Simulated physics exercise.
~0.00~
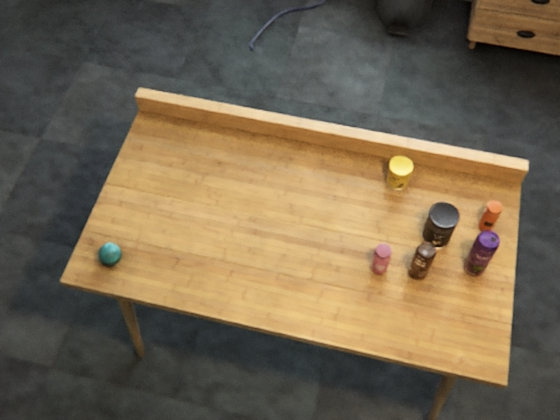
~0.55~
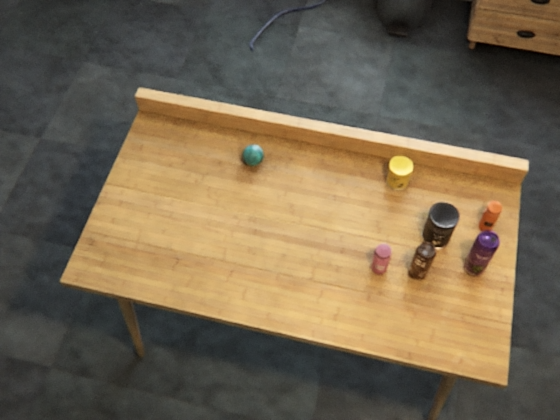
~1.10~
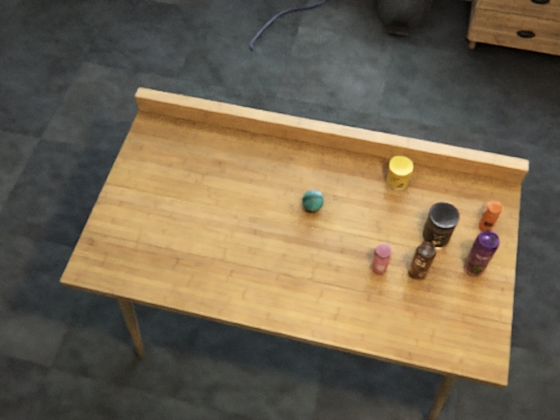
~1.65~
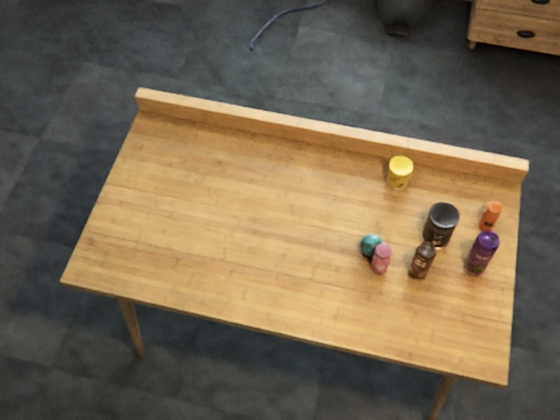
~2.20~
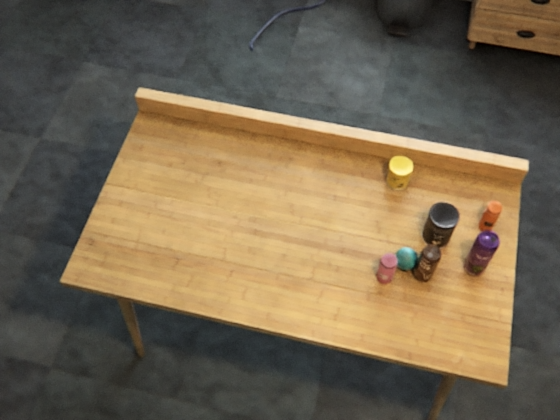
To begin with, a turquoise ball sits near the left end of a wooden table, while a yellow tin, a black tin, an orange shaker and purple, brown and pink containers stand toward the right. The ball travels up and right until it is close to the rail along the far side. It then turns back, heading down and right across the open tabletop. Next it reaches the pink shaker, which shifts slightly right and toward the near edge but stays upright. Finally, the ball is between the pink shaker and the brown can, with everything still standing.
